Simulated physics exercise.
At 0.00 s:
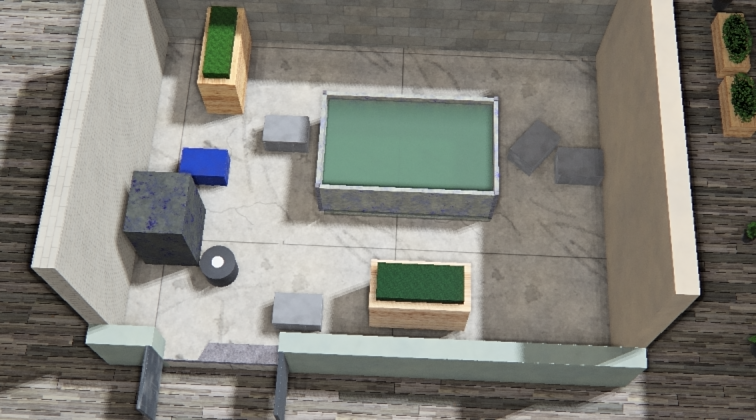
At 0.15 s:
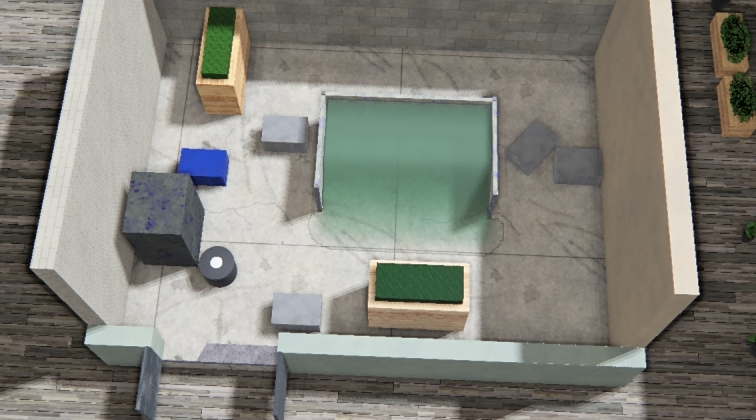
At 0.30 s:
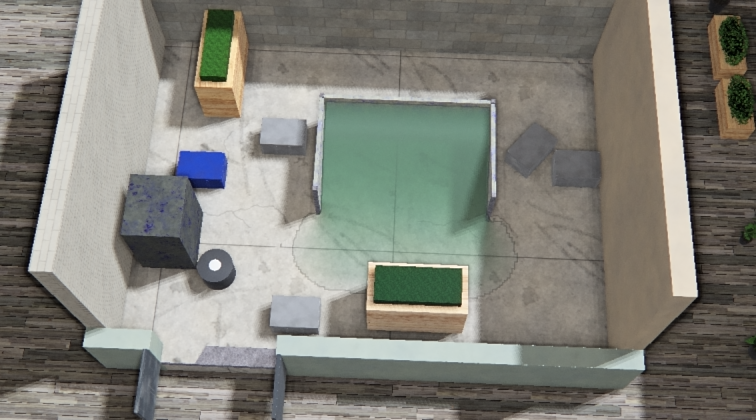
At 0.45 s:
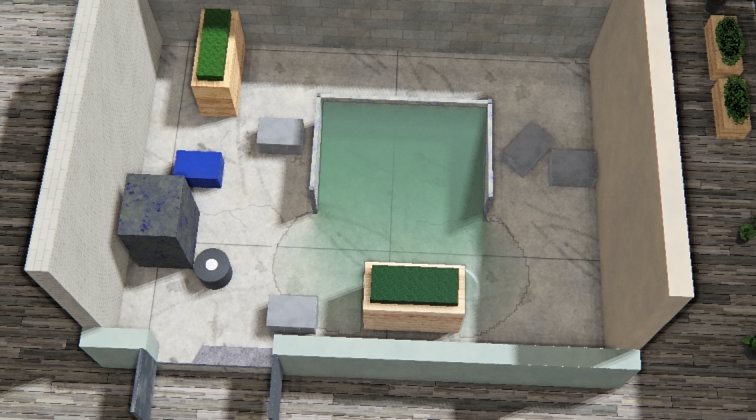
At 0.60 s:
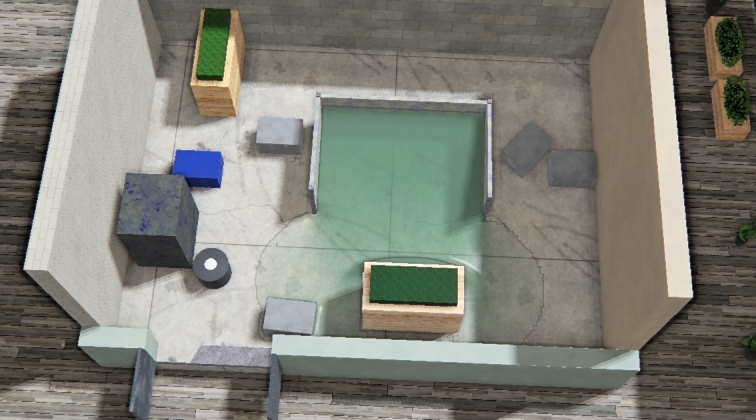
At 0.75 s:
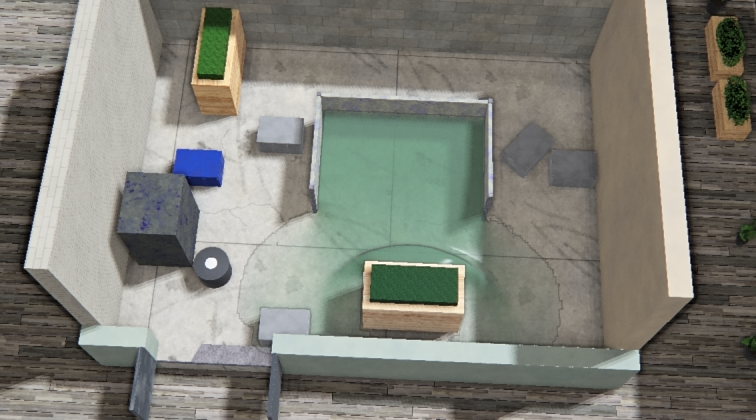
A walled tank of green water in a paved yard lost its near side, and the water spread across the floor around a wooden planter, reaching a grey block near the front wall, which shifted slightly.
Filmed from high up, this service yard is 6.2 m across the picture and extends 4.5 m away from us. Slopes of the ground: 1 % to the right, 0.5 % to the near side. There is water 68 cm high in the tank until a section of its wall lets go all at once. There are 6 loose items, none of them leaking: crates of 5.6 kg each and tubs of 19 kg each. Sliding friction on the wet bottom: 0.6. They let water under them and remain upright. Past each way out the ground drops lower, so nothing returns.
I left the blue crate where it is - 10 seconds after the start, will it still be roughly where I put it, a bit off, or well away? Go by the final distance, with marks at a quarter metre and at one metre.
Displacement: Moderate.
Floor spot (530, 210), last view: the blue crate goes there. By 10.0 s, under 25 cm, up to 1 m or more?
Well, it is shoved a long way.
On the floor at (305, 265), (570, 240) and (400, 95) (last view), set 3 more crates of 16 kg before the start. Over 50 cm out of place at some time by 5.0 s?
First beyond, then beyond, then within.
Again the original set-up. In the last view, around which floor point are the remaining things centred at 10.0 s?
Near (243, 171).
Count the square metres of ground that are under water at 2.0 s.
The covered patch comes to about 13 m2.
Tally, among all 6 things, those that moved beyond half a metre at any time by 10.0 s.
Result: 5.
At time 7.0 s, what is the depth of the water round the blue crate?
4 cm or so.
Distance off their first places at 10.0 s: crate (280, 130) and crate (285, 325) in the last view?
Lab note: Item 1 at 80 cm, item 2 washed out.
After 2.0 s the blue crate is near (197, 163), 0.0 m from its start, aground; 1 of 6 are out; 0 afloat.
After 4.5 s the blue crate is near (201, 116), 0.7 m from its start, afloat; 1 of 6 are out; 3 afloat.
After 7.0 s the blue crate is near (194, 124), 0.6 m from its start, afloat; 1 of 6 are out; 4 afloat.
After 10.0 s the blue crate is near (158, 145), 0.6 m from its start, afloat; 1 of 6 are out; 4 afloat.
